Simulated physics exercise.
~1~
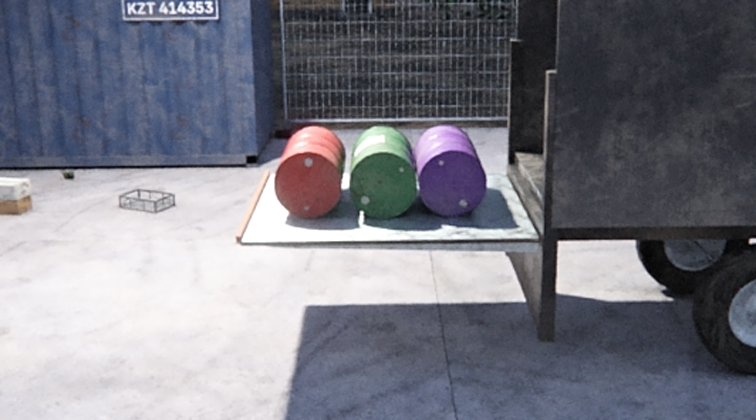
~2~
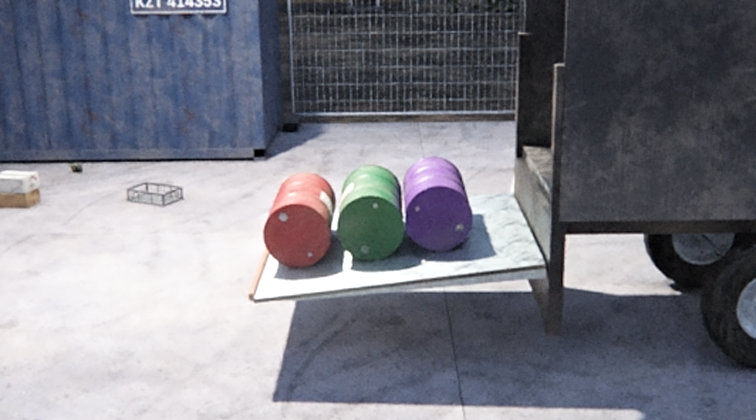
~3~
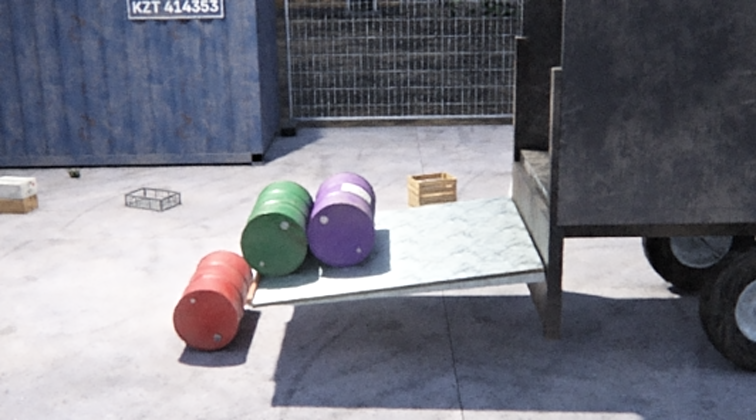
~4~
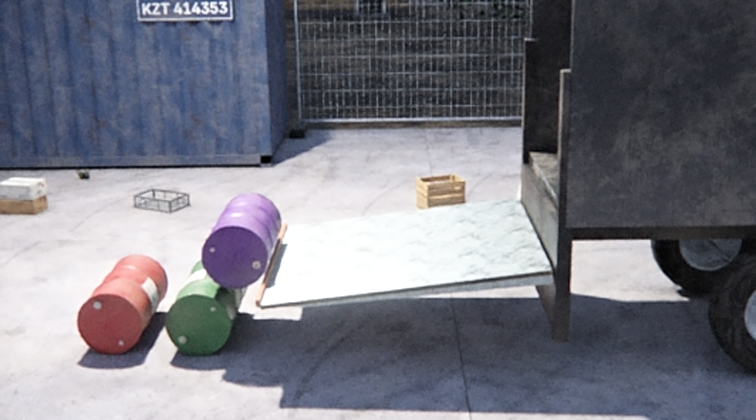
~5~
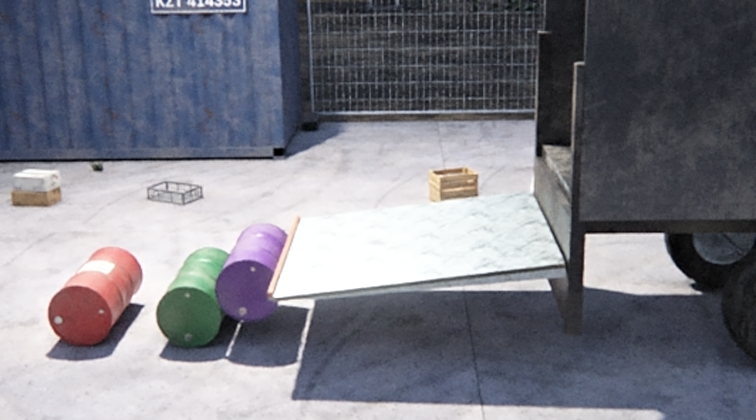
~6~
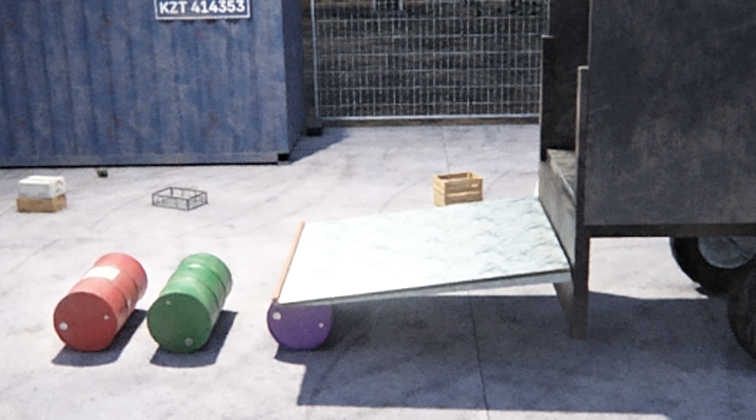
Red, green and purple drums lying on a lift platform behind a van body roll left as the plate sinks and tilts, dropping off its edge in that order, and all end on the ground, the purple one partly beneath the plate.
